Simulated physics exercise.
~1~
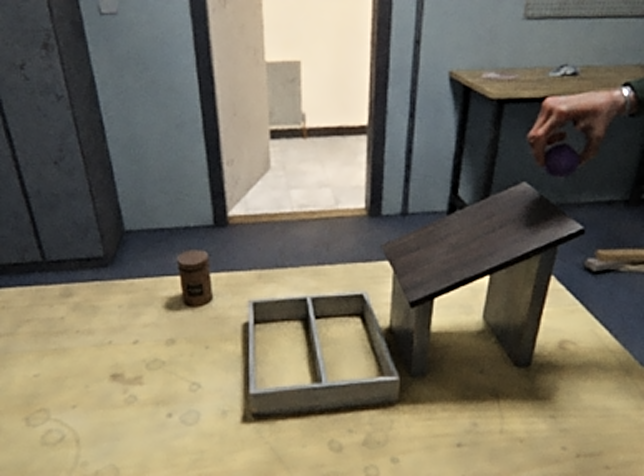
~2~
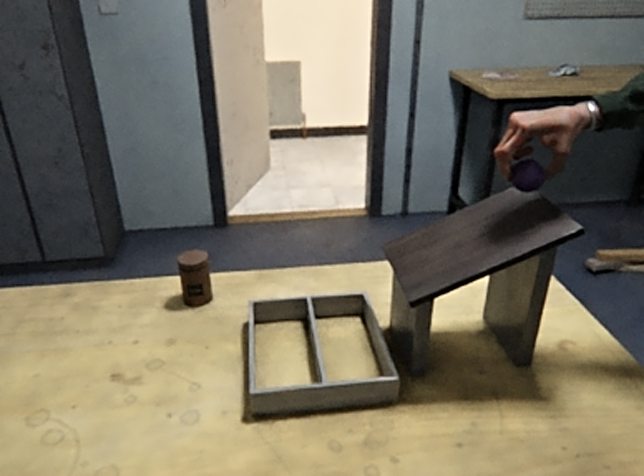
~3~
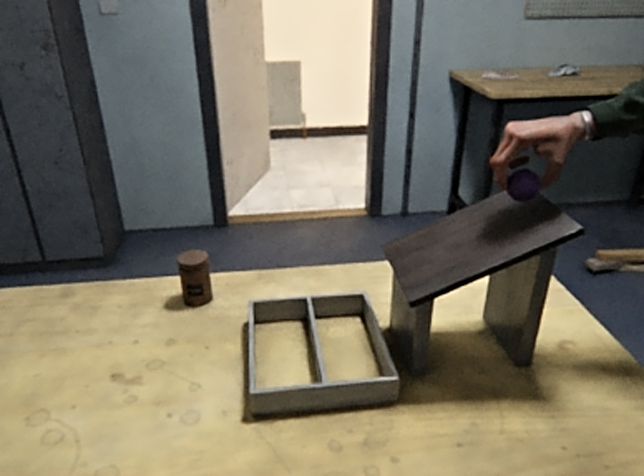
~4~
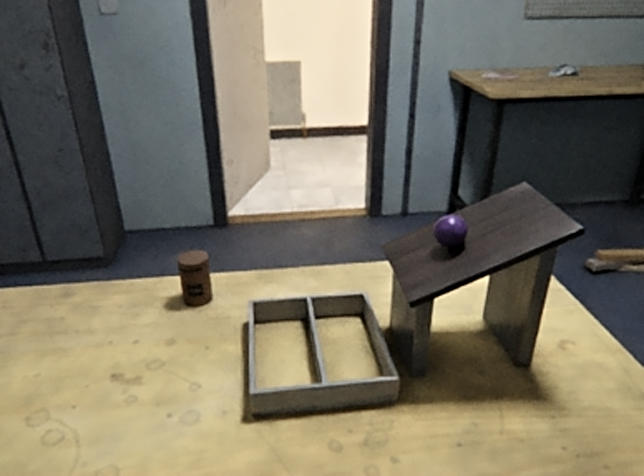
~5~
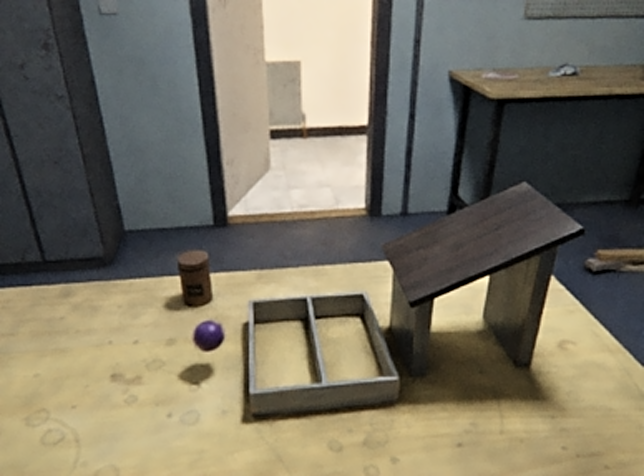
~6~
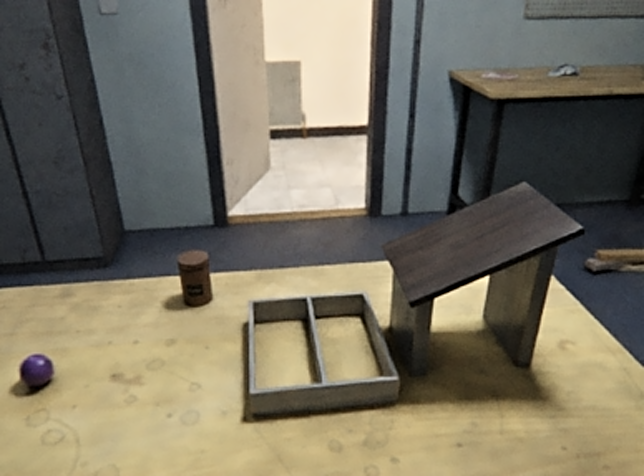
A purple ball was lowered by a hand onto a dark sloping board and let go, then moved down the slope to the left, passed beyond the two-part tray without staying in it, and ended up near the table's left side, past a brown jar that stayed put.
